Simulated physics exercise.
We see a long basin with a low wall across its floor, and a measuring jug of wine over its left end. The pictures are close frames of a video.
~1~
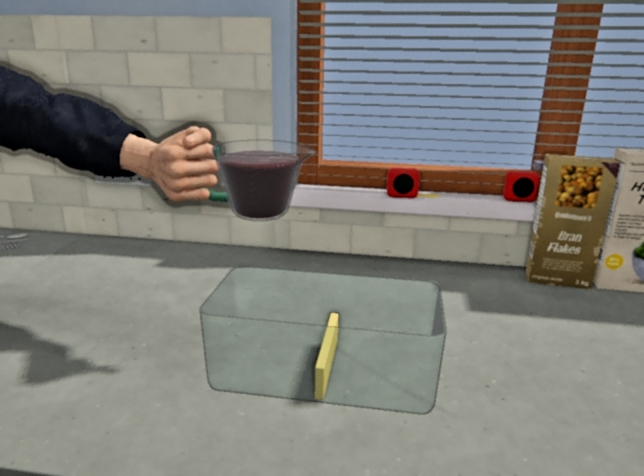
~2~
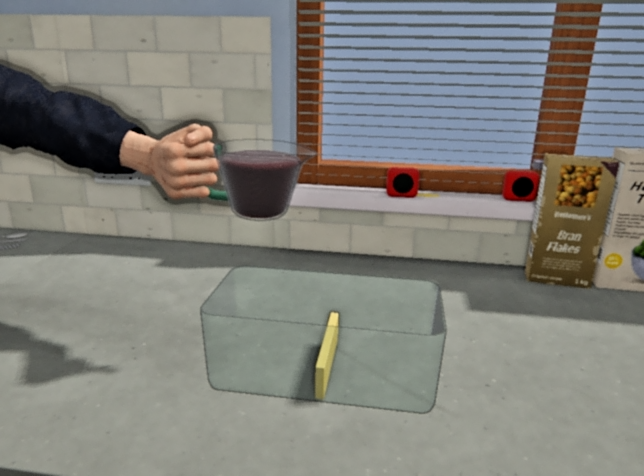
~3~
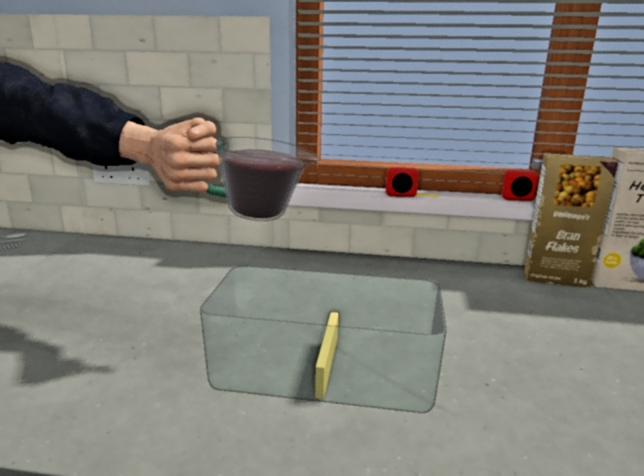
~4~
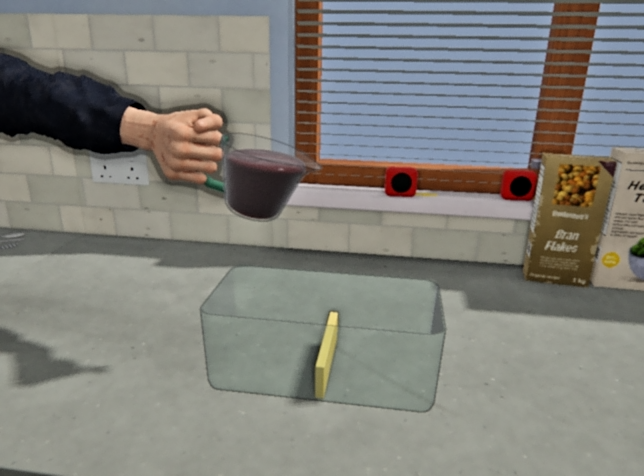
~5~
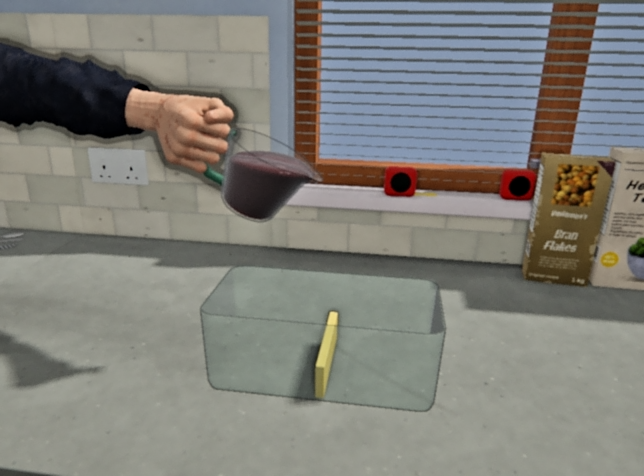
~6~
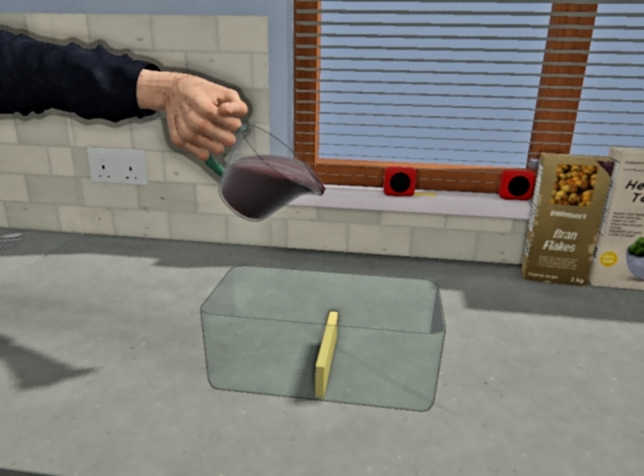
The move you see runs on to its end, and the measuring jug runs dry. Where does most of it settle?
The right section gets the most.
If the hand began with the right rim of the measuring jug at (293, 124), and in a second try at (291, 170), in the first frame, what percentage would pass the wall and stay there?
Near 40 % and 25 %.
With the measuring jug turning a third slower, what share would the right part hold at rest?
Near 75 %.
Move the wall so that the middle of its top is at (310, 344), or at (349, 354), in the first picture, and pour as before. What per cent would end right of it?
Roughly 85 per cent, and 40 per cent.
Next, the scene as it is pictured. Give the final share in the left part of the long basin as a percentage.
Some 40 per cent.
A moment on, the tilt is 110° and 19 per cent is still to pour, 1 is left of the wall and 44 right of it.
Next, the tilt is 116° and 0 per cent is still to pour, 34 is left of the wall and 60 right of it.
Then the tilt is 116° and 0 per cent is still to pour, 37 is left of the wall and 59 right of it.
Later the tilt is 116° and 0 per cent is still to pour, 38 is left of the wall and 59 right of it.
At rest 38 per cent lies left of the wall, 59 right of it and 4 outside.
